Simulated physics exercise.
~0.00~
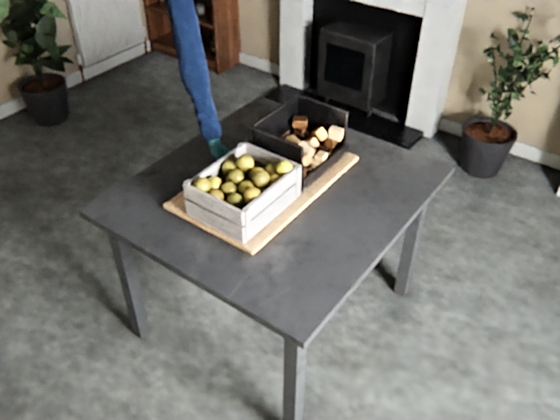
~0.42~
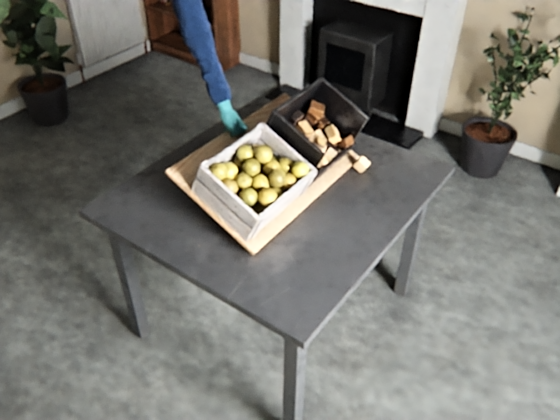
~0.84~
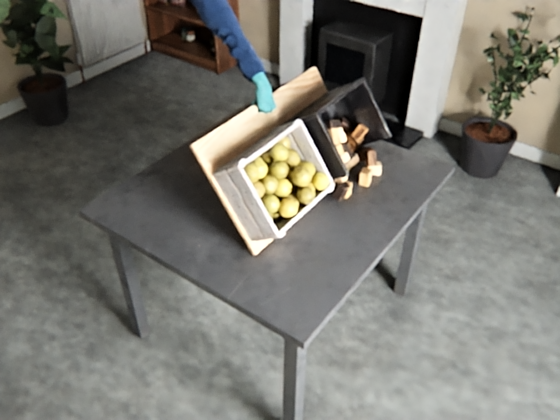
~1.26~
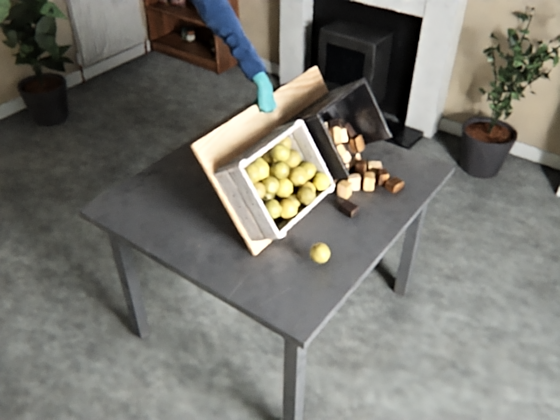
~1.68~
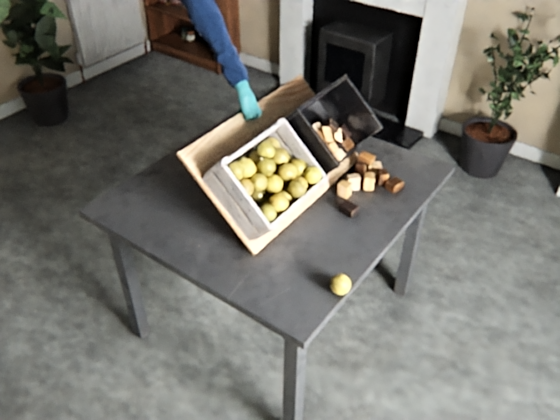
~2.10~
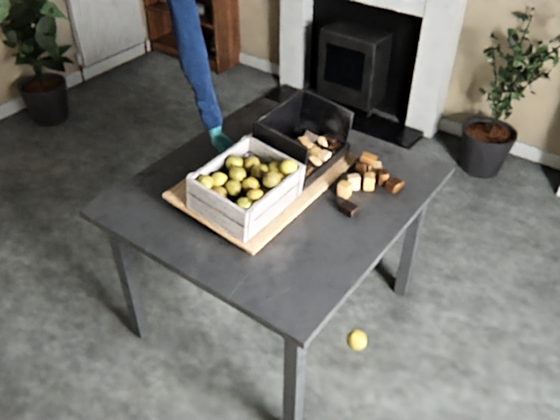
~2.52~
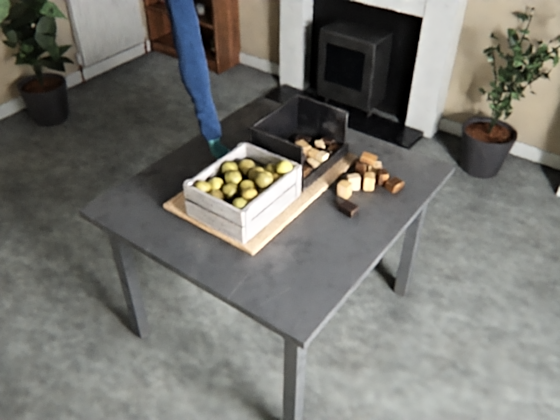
Wooden blocks spilling onto a table as a gloved hand tilts two boxes, one yellow apple rolling off before the board lowers.
